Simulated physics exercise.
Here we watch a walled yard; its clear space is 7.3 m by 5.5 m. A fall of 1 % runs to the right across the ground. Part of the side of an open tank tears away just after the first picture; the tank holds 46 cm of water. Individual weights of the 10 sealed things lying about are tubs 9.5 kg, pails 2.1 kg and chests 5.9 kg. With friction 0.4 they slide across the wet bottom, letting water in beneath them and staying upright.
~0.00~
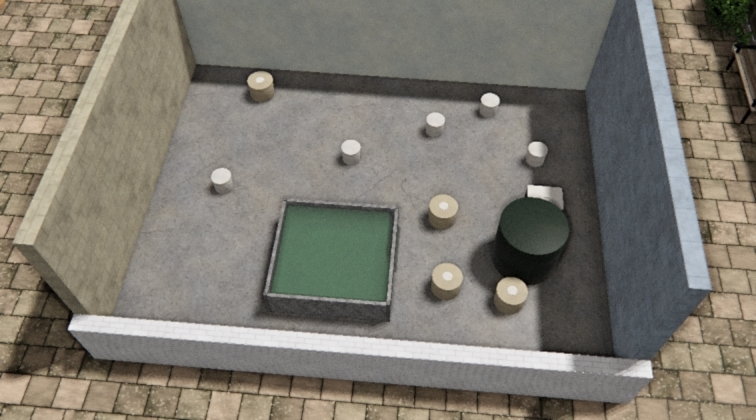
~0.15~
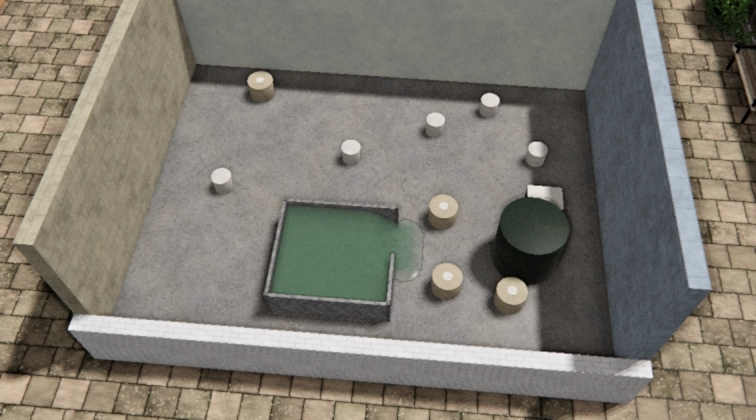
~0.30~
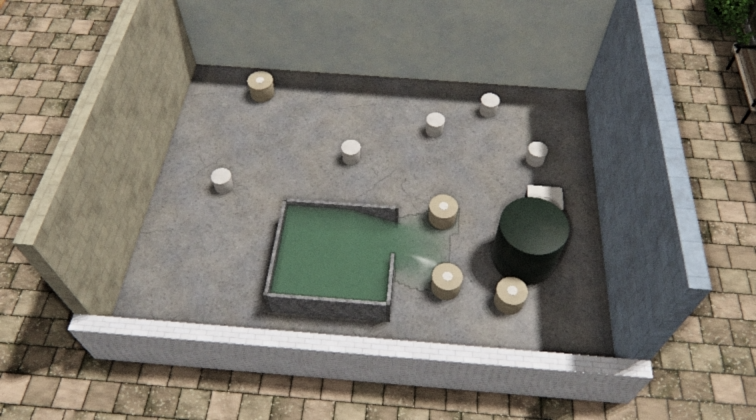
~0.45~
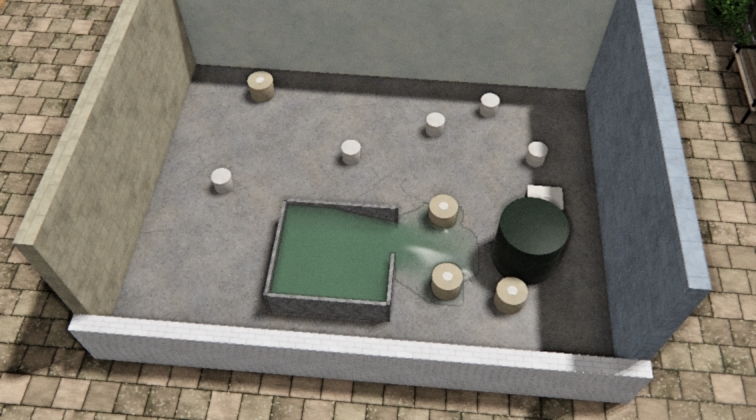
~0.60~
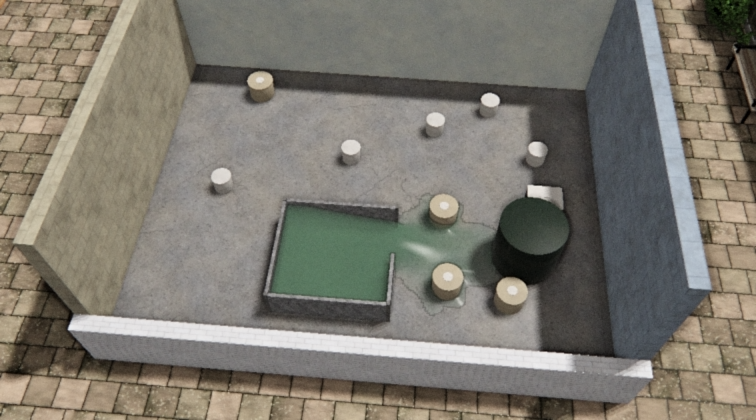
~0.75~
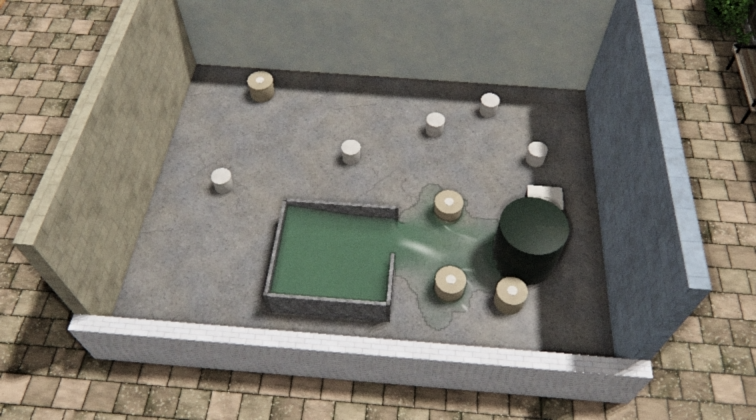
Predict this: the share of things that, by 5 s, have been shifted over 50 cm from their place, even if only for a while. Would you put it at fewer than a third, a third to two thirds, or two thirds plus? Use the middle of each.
A person watching would say a good number, a third to two thirds.
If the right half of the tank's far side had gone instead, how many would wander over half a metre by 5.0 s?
Then it comes to 3.
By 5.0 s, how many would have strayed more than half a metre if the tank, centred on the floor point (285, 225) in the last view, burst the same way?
Then the count would be 6.
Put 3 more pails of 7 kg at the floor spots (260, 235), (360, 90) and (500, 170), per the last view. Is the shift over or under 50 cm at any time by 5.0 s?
Taking them one by one: It stays within, then it stays within, then it goes beyond.
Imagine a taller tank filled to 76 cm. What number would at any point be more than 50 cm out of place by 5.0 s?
It would come to 7 of them.
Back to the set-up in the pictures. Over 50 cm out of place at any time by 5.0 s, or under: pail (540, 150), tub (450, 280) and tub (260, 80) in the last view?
In turn: More, past it, short of it.
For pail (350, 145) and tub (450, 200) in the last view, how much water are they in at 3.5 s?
Depth approx. 0 cm / 11 cm.
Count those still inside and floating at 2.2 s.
Tally: 0 of them.
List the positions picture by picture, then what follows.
In the first picture, a tub at (443, 206), on the bottom; a tub at (447, 276), on the bottom; water covers 2.7 m2; 0 of 10 have shifted.
In the second picture, a tub at (443, 206) rests on the ground; a tub at (447, 276) rests on the ground; water covers 3.2 m2; 0 of 10 have shifted.
In the third picture, a tub at (443, 206), on the bottom; a tub at (447, 276), on the bottom; 3.7 m2 under water; 0 of 10 have shifted.
In the fourth picture, a tub at (443, 206), on the bottom; a tub at (447, 276), on the bottom; 4.3 m2 under water; 0 of 10 have shifted.
In the fifth picture, a tub at (444, 206), on the bottom; a tub at (448, 277), on the bottom; 4.9 m2 under water; 0 of 10 have shifted.
In the sixth picture, a tub at (449, 202), on the bottom, 12 cm from its start; a tub at (451, 280), on the bottom, 7 cm from its start; water covers 5.4 m2; 2 of 10 have shifted.
After 1.1 s 1 of 10 are over 50 cm from their spots; 0 afloat.
After 2.2 s 5 of 10 are over 50 cm from their spots; 0 afloat.
After 3.5 s 5 of 10 are over 50 cm from their spots; 3 afloat.
After 5.0 s 4 of 10 are over 50 cm from their spots, and 5 have been at some point; 5 afloat.
